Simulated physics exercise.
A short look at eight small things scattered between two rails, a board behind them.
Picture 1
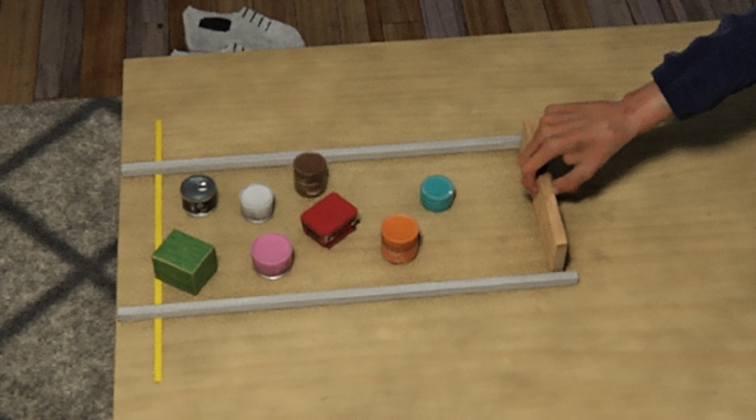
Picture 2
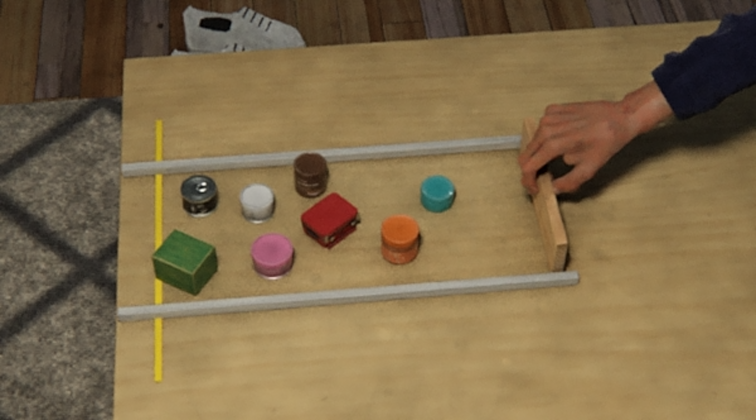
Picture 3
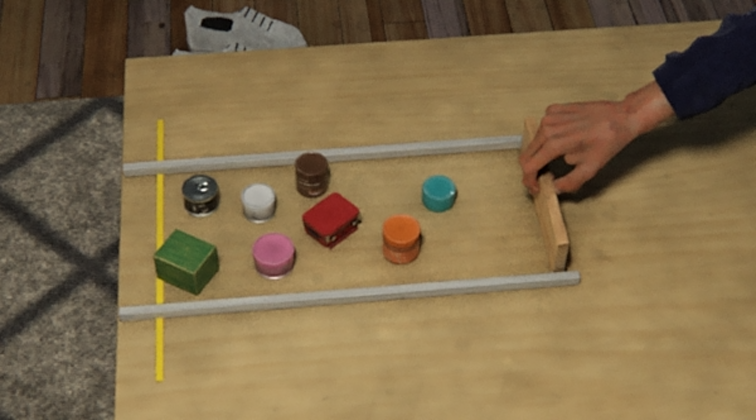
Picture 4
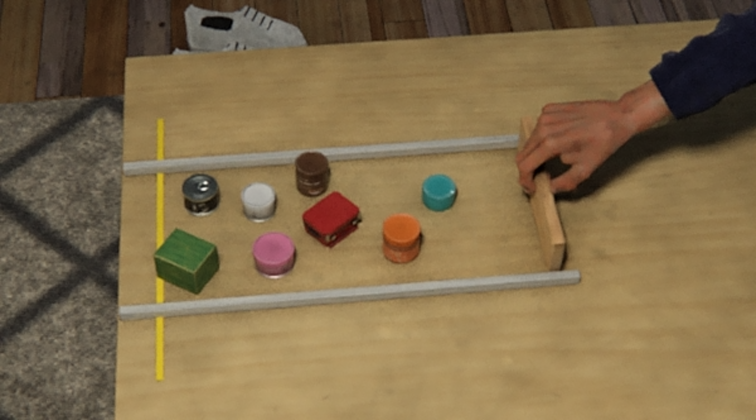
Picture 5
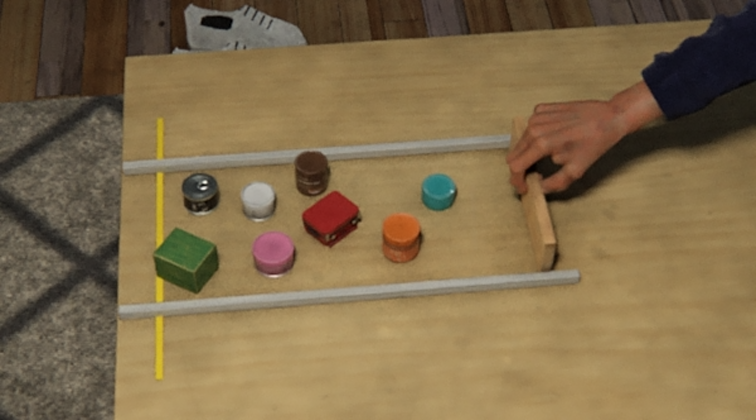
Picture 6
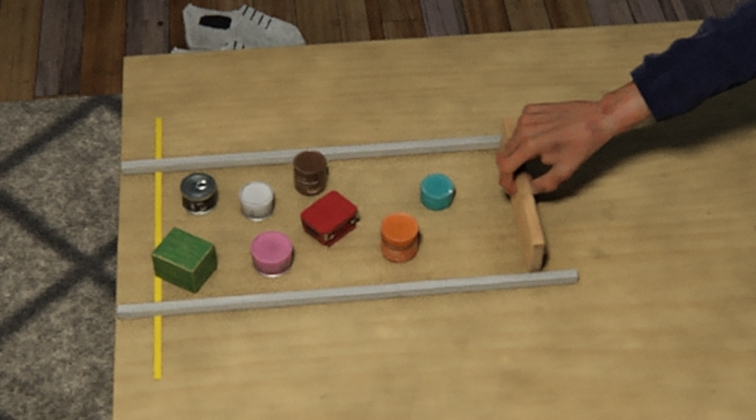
A hand slides a wooden board slightly left between two rails toward eight still objects.
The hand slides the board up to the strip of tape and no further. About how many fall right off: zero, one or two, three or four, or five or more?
Outcome: The number that fall off is three or four.
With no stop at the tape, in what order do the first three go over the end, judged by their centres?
The order is the green block, then the black tin, then the white pot.
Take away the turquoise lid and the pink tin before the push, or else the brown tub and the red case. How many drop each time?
First 2, then 3.
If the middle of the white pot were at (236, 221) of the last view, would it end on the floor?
From there it falls.
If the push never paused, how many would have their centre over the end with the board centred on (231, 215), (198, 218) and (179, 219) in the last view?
Place by place, 0, 0 and 2.
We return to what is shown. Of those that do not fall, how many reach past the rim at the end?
That would be 2.
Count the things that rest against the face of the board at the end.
It touches 3.
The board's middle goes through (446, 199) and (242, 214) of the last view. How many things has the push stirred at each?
1 and 8.
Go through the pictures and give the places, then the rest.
Green block (185, 262); black tin (199, 196); white pot (257, 203); board (542, 194); tape (158, 240), in the first picture.
Black tin (199, 196); turquoise lid (437, 194), in the second picture.
White pot (259, 204); board (544, 194), in the third picture.
Green block (187, 261); pink tin (274, 255), in the fourth picture.
Black tin (200, 194); orange tub (401, 238), in the fifth picture.
Green block (185, 260); black tin (199, 194); white pot (257, 202); board (521, 194); tape (158, 237), in the sixth picture.
Early on, none off yet; green block at rest near (185, 260); black tin at rest near (199, 194); white pot at rest near (257, 202).
A while later, none off yet; green block moving near (177, 260); black tin moving near (189, 193); white pot travelled about its own width near (222, 202).
Finally, the number that fall off is three or four; lost, white pot, black tin and green block.
